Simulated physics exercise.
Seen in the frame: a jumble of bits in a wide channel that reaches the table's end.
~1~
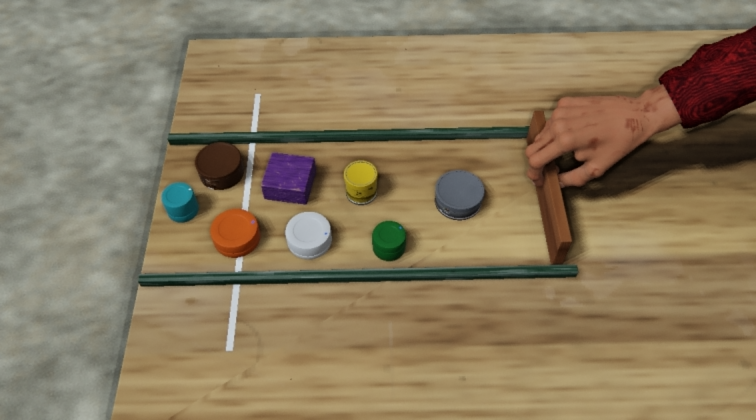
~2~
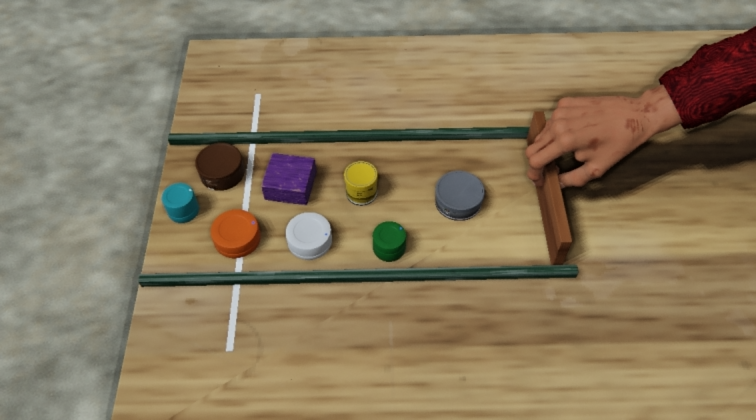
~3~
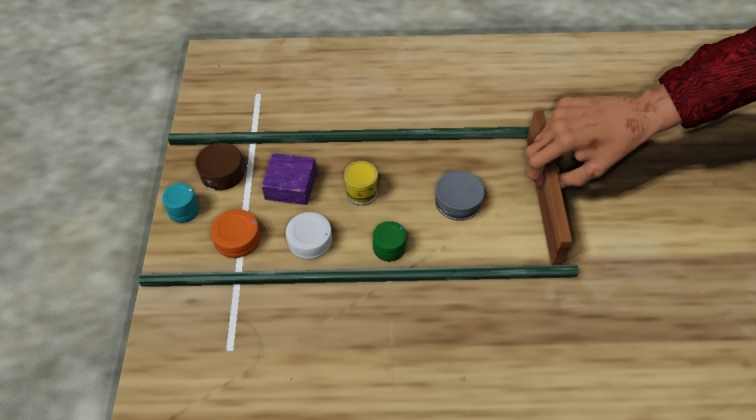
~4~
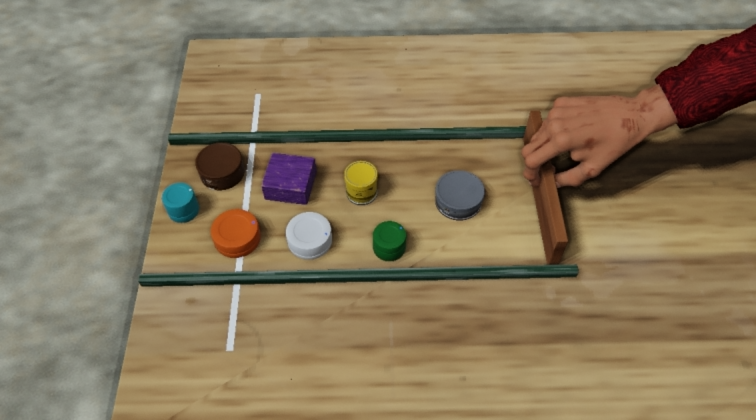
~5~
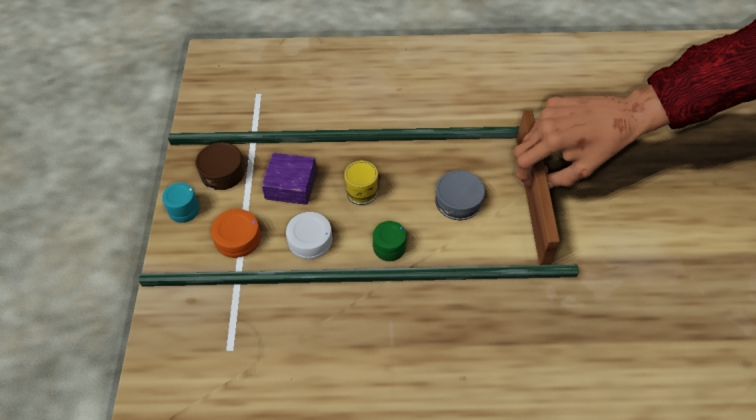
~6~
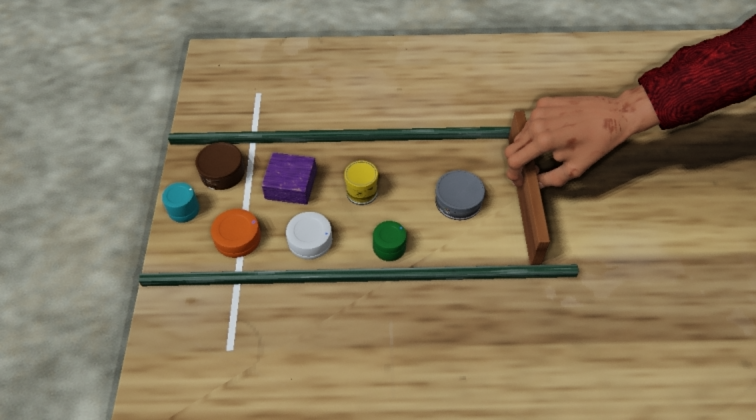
On a pale wooden tabletop above a rough grey floor, seen from above by a still camera, two dark green rods form a wide channel crossed near its left end by a white line. Brown, turquoise and orange round pieces sit at the left, with a purple block, white lid, yellow tin, green piece and grey lid rightward. A red-sleeved hand holds a brown board still, then slides it slightly left, touching nothing else.
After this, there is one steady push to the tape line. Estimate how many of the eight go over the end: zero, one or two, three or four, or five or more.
Ha, one or two come down.
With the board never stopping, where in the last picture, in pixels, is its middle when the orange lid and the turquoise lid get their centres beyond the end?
For the orange lid, about (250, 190); for the turquoise lid, about (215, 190).
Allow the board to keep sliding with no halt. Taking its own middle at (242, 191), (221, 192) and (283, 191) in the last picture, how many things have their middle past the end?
First 2, then 2, finally 0.
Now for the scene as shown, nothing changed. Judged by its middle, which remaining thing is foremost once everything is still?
Foremost is the orange lid.
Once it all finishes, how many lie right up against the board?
The count is 3.
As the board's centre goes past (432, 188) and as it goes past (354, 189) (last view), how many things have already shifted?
At the first spot 1, then 5.
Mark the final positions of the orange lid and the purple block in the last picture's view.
First at (147, 230); second at (196, 165).
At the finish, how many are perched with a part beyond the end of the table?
1, I think.
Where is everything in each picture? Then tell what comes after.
In the first picture, turquoise lid (180, 203); brown tub (220, 166); orange lid (236, 233); board (547, 185); tape (246, 205).
In the second picture, brown tub (220, 167); white lid (309, 236).
In the third picture, orange lid (236, 234); board (548, 186).
In the fourth picture, turquoise lid (181, 203); purple block (290, 178).
In the fifth picture, brown tub (221, 166); yellow tin (362, 183).
In the sixth picture, turquoise lid (181, 203); brown tub (221, 166); orange lid (236, 233); board (527, 186); tape (246, 205).
A little later, none off yet; turquoise lid at rest near (181, 203); brown tub at rest near (221, 166); orange lid at rest near (236, 233).
Next, none off yet; turquoise lid at rest near (180, 201); brown tub shifted a little near (199, 161); orange lid shifted about its own width near (195, 231).
When it is over, the number that fall off is one or two; down, brown tub.
